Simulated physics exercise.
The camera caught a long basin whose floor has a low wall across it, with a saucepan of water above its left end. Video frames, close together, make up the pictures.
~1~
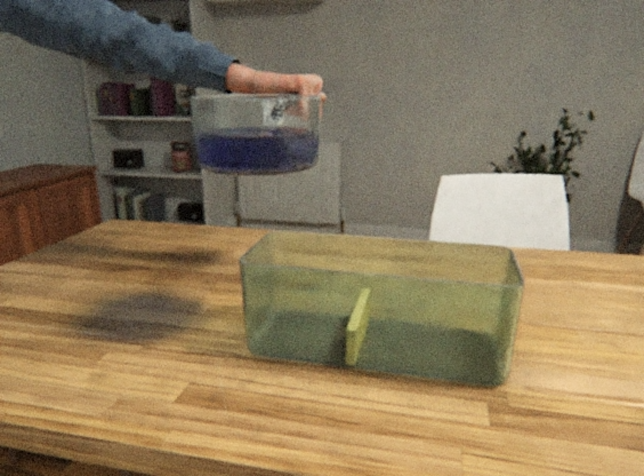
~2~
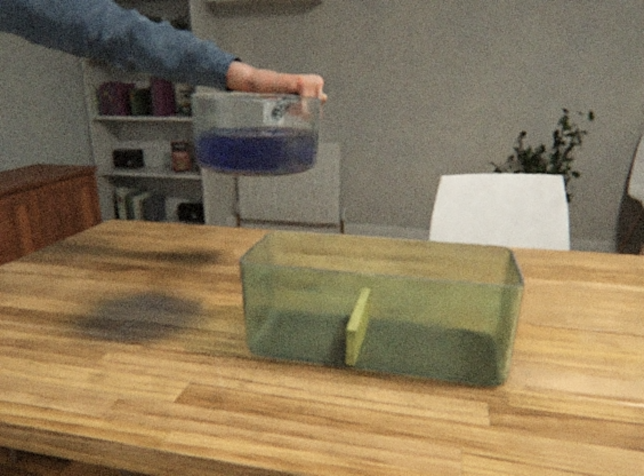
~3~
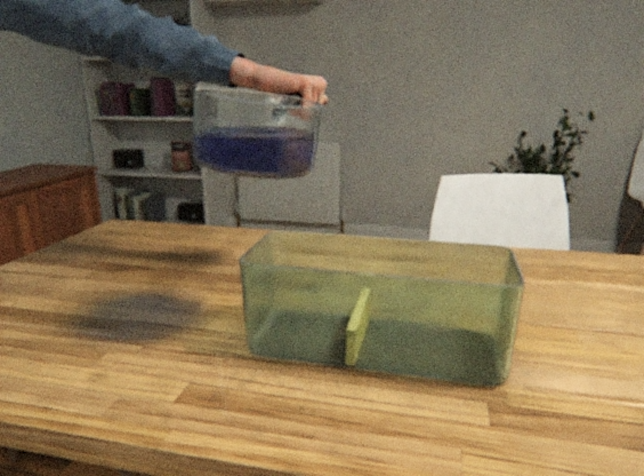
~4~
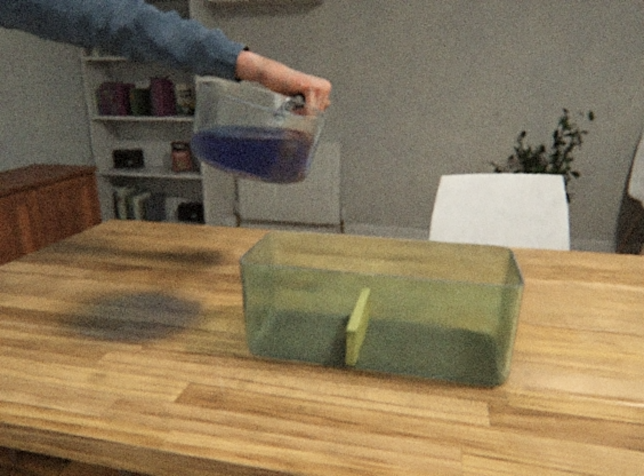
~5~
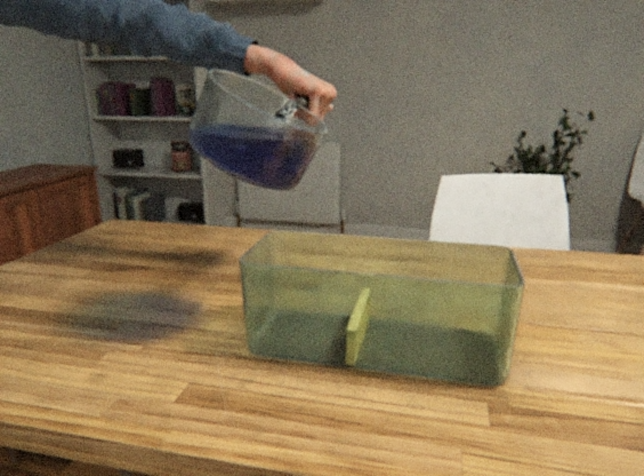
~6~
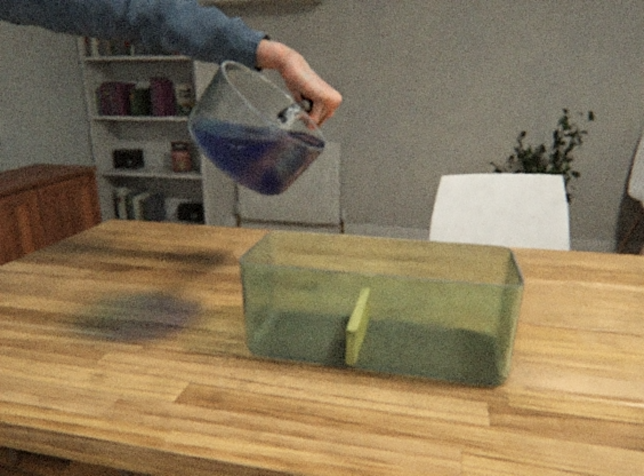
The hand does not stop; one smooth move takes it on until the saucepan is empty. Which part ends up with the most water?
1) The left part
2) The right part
1, the left part.
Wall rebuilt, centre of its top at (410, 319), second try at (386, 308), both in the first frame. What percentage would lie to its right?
Note - case one near 10 %, case two near 5 %.
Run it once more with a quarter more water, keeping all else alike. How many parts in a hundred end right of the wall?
I'd reckon close to 40 %.
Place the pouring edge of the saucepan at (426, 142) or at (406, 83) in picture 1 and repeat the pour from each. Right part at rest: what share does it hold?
In order: Close to 95 and 90 percent.
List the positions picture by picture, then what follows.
The first frame shows tilt 0°; pouring edge (317, 99); surface from (205, 131) to (316, 134); the long basin's rim runs from (256, 246) to (517, 267); the wall's top is at (360, 308).
The second frame shows tilt 2°; pouring edge (318, 102); surface from (206, 131) to (316, 134).
The third frame shows tilt 7°; pouring edge (321, 108); surface from (204, 130) to (316, 136).
The fourth frame shows tilt 16°; pouring edge (323, 119); surface from (203, 129) to (317, 137).
The fifth frame shows tilt 28°; pouring edge (324, 134); surface from (200, 125) to (319, 139).
The sixth frame shows tilt 41°; pouring edge (322, 150); surface from (203, 118) to (324, 141).
A moment on, the tilt is 96° and 33 per cent is still to pour, 15 is left of the wall and 12 right of it.
Next, the tilt is 105° and 9 per cent is still to pour, 53 is left of the wall and 28 right of it.
Then the tilt is 105° and 1 per cent is still to pour, 66 is left of the wall and 29 right of it.
Later the tilt is 105° and 0 per cent is still to pour, 69 is left of the wall and 30 right of it.
Finally, 69 per cent lies left of the wall, 30 right of it and 1 outside.
